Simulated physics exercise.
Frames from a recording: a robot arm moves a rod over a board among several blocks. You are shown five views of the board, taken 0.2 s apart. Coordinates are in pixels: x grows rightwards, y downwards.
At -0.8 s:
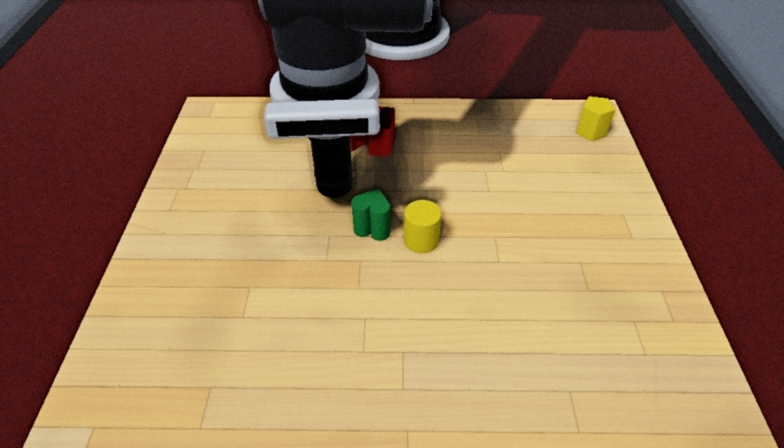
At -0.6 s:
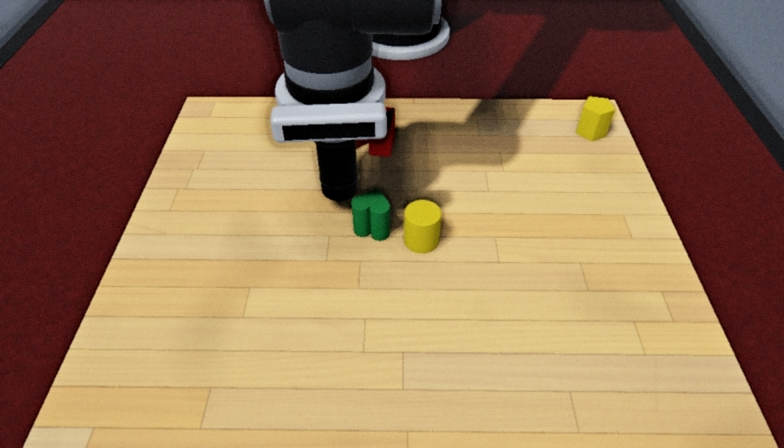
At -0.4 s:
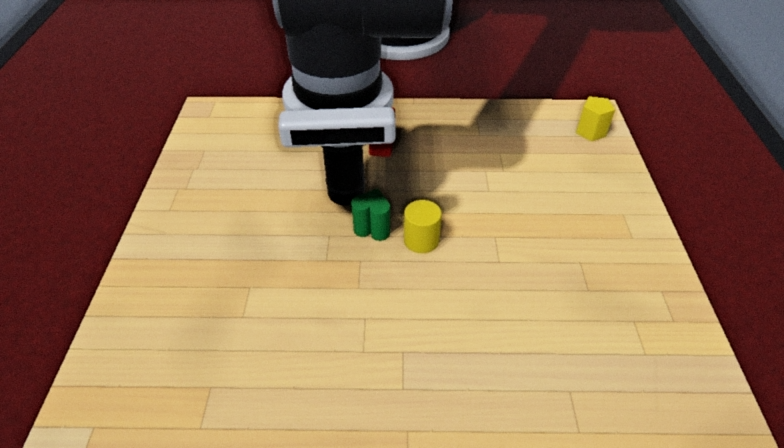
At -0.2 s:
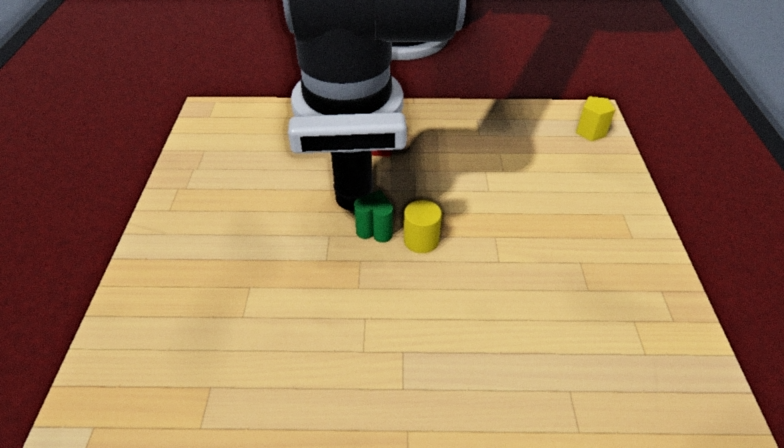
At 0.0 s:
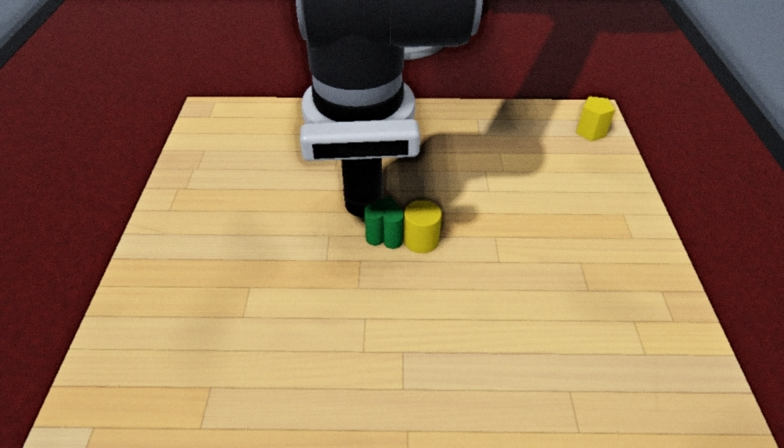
On a light wooden board, a robot arm moved a black rod a short way right and toward the viewer, then nudged the green heart-shaped block slightly right, close beside the still yellow round one.
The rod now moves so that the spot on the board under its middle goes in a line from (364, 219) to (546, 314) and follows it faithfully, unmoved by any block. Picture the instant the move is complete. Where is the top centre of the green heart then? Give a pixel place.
Close to (439, 262).
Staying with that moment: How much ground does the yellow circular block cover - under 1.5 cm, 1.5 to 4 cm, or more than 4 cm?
It travels more than 4 cm.
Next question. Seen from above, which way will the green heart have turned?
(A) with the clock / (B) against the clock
A (with the clock)
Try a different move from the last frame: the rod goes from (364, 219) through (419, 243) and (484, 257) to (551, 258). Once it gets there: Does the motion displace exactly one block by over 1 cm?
Short answer: No.
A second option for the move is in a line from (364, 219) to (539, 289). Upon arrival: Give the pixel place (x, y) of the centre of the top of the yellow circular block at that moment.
The middle of its top is at (589, 258).
The first path, step by step. One third of the way, rod at (420, 234); green heart at (427, 247), turned 35° clockwise; yellow circular block at (460, 224).
Two thirds of the way, rod at (482, 265); green heart at (439, 262), turned 70° clockwise; yellow circular block at (513, 232).
At the end, rod at (551, 300); green heart at (439, 262), turned 70° clockwise; yellow circular block at (519, 234).
